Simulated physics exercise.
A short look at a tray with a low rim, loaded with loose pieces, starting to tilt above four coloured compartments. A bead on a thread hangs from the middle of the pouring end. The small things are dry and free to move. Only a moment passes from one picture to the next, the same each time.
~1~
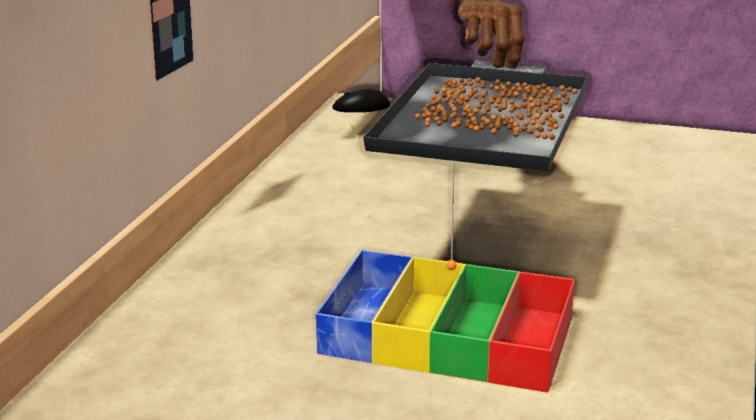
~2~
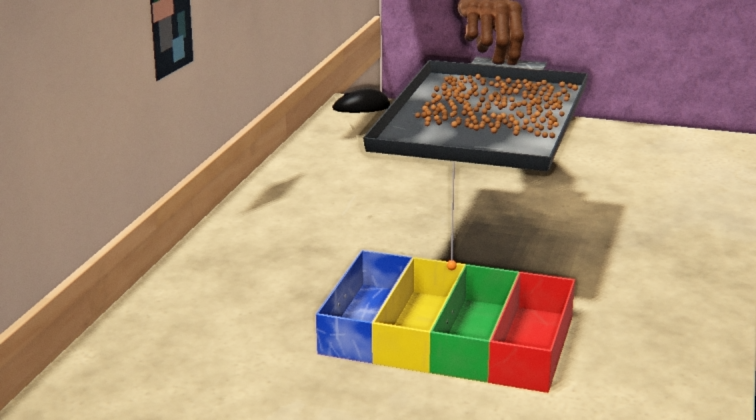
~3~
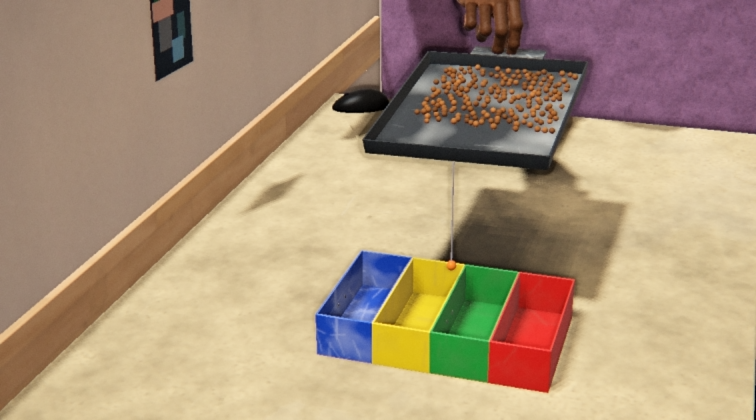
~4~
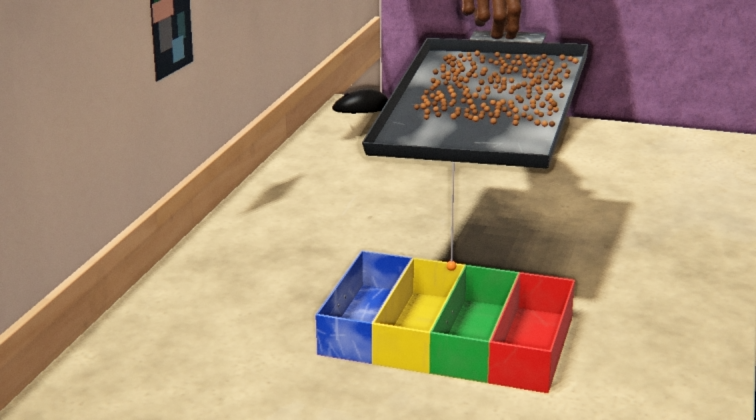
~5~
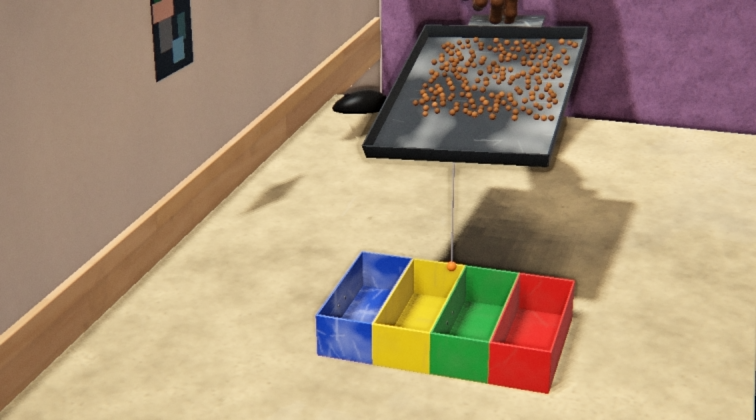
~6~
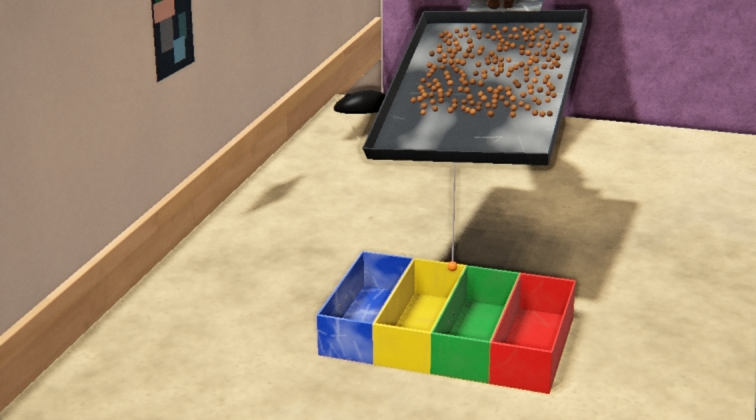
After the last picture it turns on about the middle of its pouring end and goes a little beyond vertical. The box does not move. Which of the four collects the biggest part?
Fullest: The blue cell.
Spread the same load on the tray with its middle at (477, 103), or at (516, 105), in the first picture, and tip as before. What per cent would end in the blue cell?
About 70 and 50 per cent.
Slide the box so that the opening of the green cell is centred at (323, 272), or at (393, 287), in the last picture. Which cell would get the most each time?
First the cell in red, then green.
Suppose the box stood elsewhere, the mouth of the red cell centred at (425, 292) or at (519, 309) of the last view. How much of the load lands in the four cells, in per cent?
Near 100 % and 90 %.
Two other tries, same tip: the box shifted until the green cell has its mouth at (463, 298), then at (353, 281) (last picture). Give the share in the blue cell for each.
First some 50, then 0 per cent.
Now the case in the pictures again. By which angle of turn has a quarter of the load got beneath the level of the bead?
Around 70° of tilt.
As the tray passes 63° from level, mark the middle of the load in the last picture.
At about (405, 159).
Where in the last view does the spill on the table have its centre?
Close to (290, 374).
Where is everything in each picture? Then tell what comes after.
In the first picture, corners of the pouring end at (366, 136) and (548, 156), level; middle of the load at (496, 106), cereal balls; bead on its thread at (452, 265); blue cell at (344, 334); yellow cell at (401, 343); green cell at (459, 353); red cell at (519, 362).
In the second picture, corners of the pouring end at (366, 137) and (548, 156), level; middle of the load at (496, 103).
In the third picture, corners of the pouring end at (365, 139) and (548, 155), tipped barely, lowest at the left corner; middle of the load at (496, 97).
In the fourth picture, corners of the pouring end at (365, 142) and (547, 154), tipped a little, lowest at the left corner; middle of the load at (496, 86).
In the fifth picture, corners of the pouring end at (364, 145) and (547, 154), tipped a little, lowest at the left corner; middle of the load at (495, 77).
In the sixth picture, corners of the pouring end at (365, 147) and (547, 153), tipped clearly, lowest at the left corner; middle of the load at (493, 69), about a quarter on the move; blue cell at (345, 335); yellow cell at (402, 345); green cell at (460, 354); red cell at (521, 364).
Soon after the last picture, tray tipped steeply; about two thirds on the tray; a small part in the blue cell; a stray few in the yellow cell; about a quarter falling or outside the box.
A little later, tray tipped past a quarter turn; about half on the tray; about a quarter in the blue cell; a small part in the yellow cell; a stray few in the green cell; a small part falling or outside the box.
Later still, tray tipped past a quarter turn; about two thirds in the blue cell; about a quarter in the yellow cell; a stray few in the green cell; a stray few in the red cell; a small part falling or outside the box.
At rest, tray tipped past a quarter turn; about two thirds in the blue cell; about a quarter in the yellow cell; a stray few in the green cell; a stray few in the red cell; a small part outside the box.
